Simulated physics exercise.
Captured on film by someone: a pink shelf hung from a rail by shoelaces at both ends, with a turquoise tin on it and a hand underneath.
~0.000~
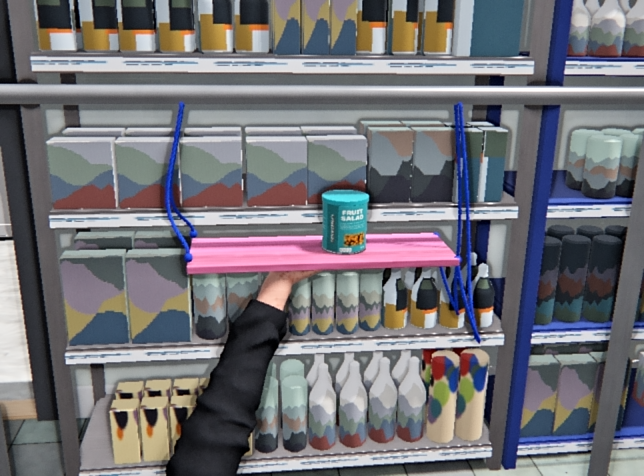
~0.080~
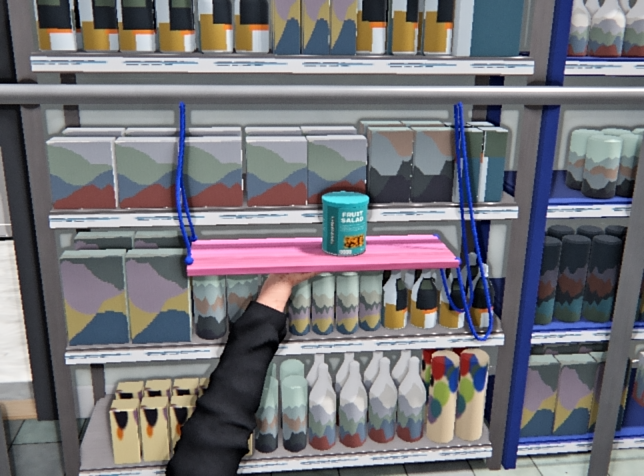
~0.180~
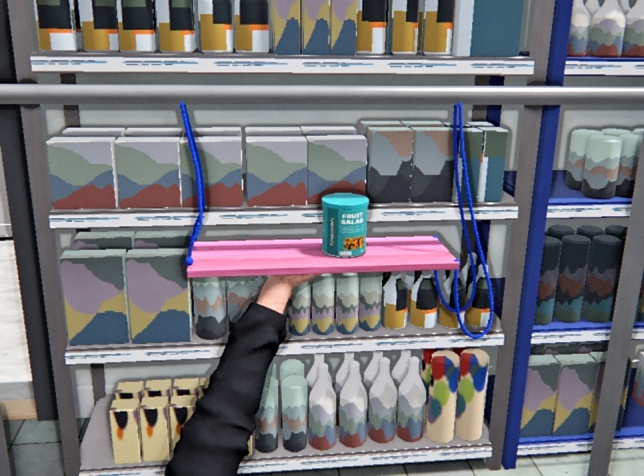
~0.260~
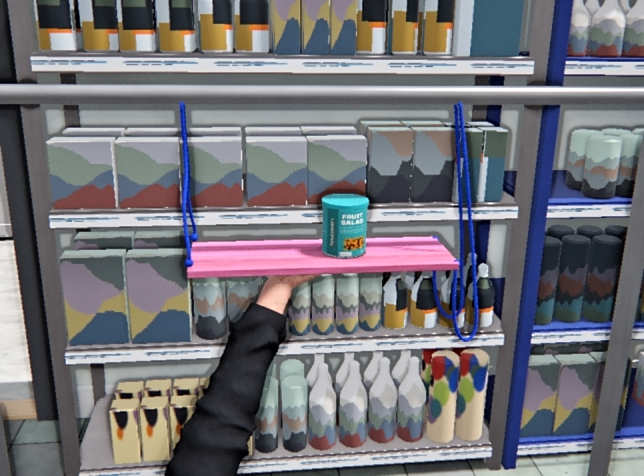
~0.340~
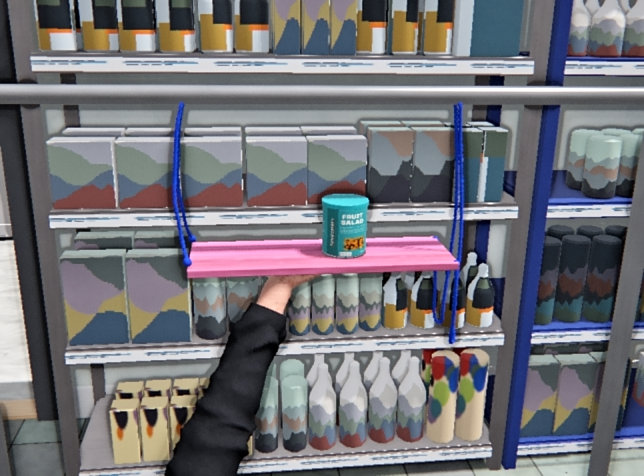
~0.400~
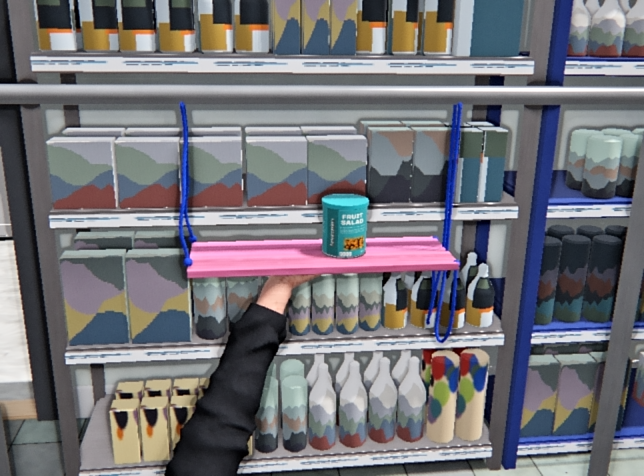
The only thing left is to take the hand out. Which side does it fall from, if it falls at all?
The right side.
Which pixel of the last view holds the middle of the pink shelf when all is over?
The centre lies at (262, 337).
After 0.98 s, board tipped 44° down to the right; tin falling.
After 1.64 s, board tipped 45° down to the right; tin on the floor.
At rest, board tipped 45° down to the right; tin on the floor. The turquoise tin goes off on the right.
